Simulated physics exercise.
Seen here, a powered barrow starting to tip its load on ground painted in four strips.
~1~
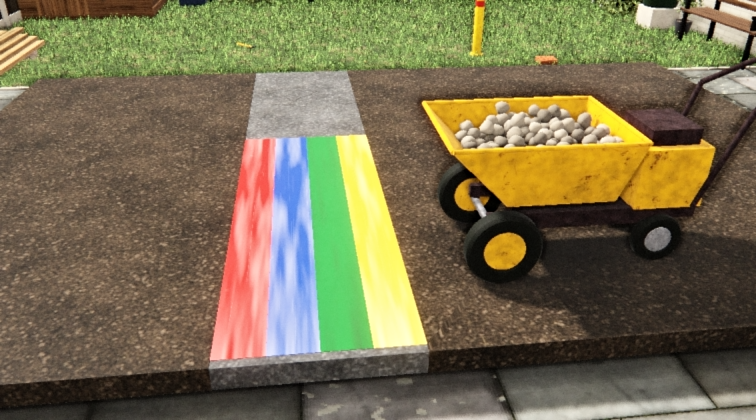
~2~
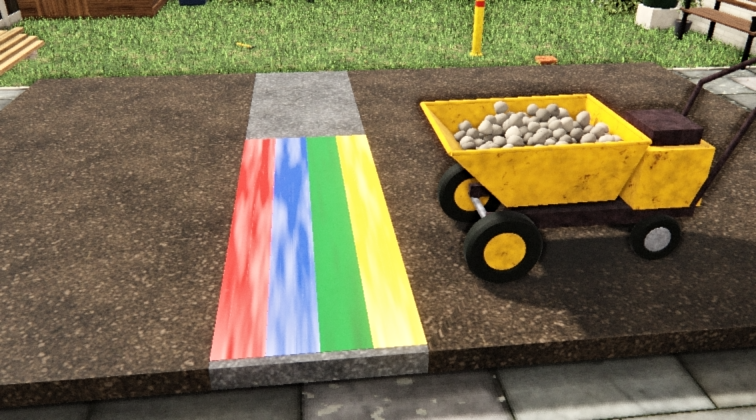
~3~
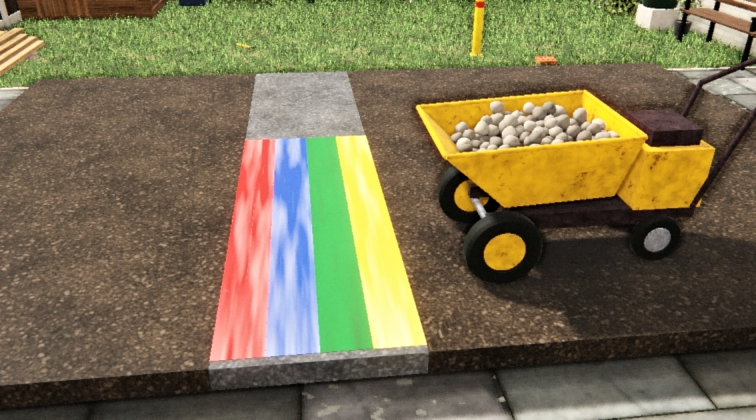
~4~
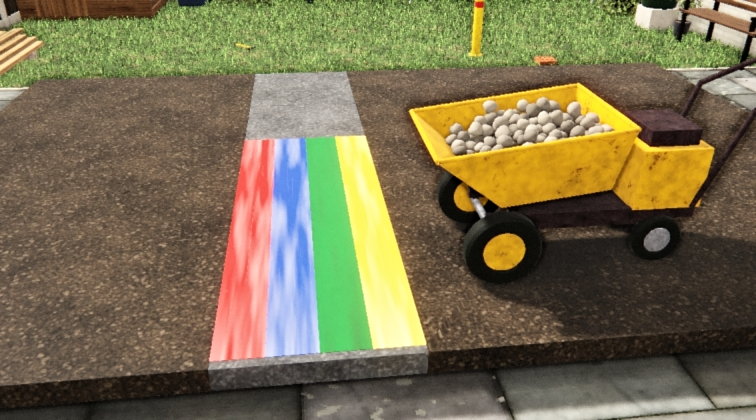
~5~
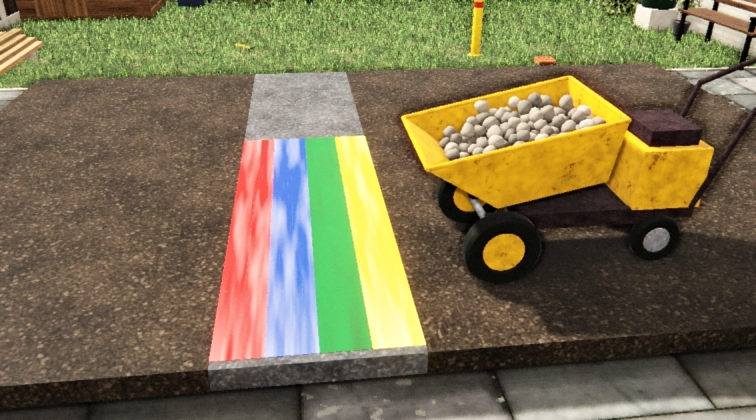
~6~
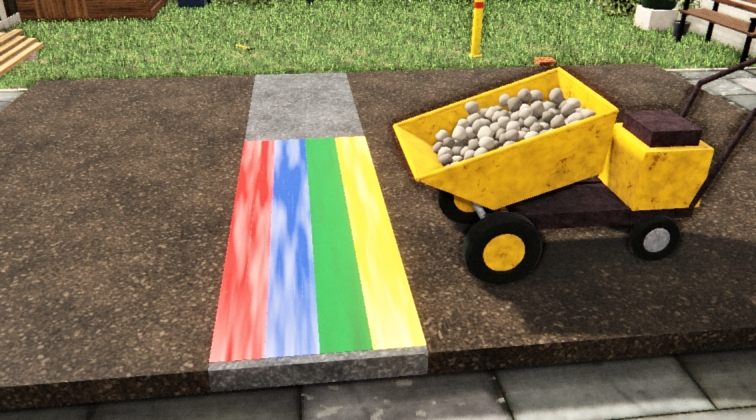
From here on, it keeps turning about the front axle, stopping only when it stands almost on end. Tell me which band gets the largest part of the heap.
I would say the green band gets the largest part.
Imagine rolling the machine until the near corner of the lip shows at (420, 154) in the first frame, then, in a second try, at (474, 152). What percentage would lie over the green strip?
About 20 %, then 20 %.
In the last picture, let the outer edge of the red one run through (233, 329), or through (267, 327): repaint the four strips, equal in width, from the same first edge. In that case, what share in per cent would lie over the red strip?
In turn 10 and 10 in a hundred.
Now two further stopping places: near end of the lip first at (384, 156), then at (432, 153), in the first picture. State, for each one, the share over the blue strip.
About 30 % and about 20 %.
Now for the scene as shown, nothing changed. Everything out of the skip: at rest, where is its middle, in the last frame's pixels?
The centre comes to rest close to (317, 258).
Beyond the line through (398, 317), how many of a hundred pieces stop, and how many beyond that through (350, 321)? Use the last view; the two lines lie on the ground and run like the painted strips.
Close to 70 per cent, then close to 50 per cent.
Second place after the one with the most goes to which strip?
The next one is the strip in blue.
Soon, skip tipped steeply; all in the skip.
A while on, skip tipped right over; nearly all in the skip; a stray few over the yellow strip; a small part over the green strip; a stray few falling.
Towards the end, skip tipped right over; about a third in the skip; a small part over the yellow strip; about a third over the green strip; a small part over the blue strip; a small part over the red strip; a stray few off the paint.
Finally, skip tipped right over; about a third in the skip; a small part over the yellow strip; about a quarter over the green strip; about a quarter over the blue strip; a small part over the red strip; a small part off the paint.
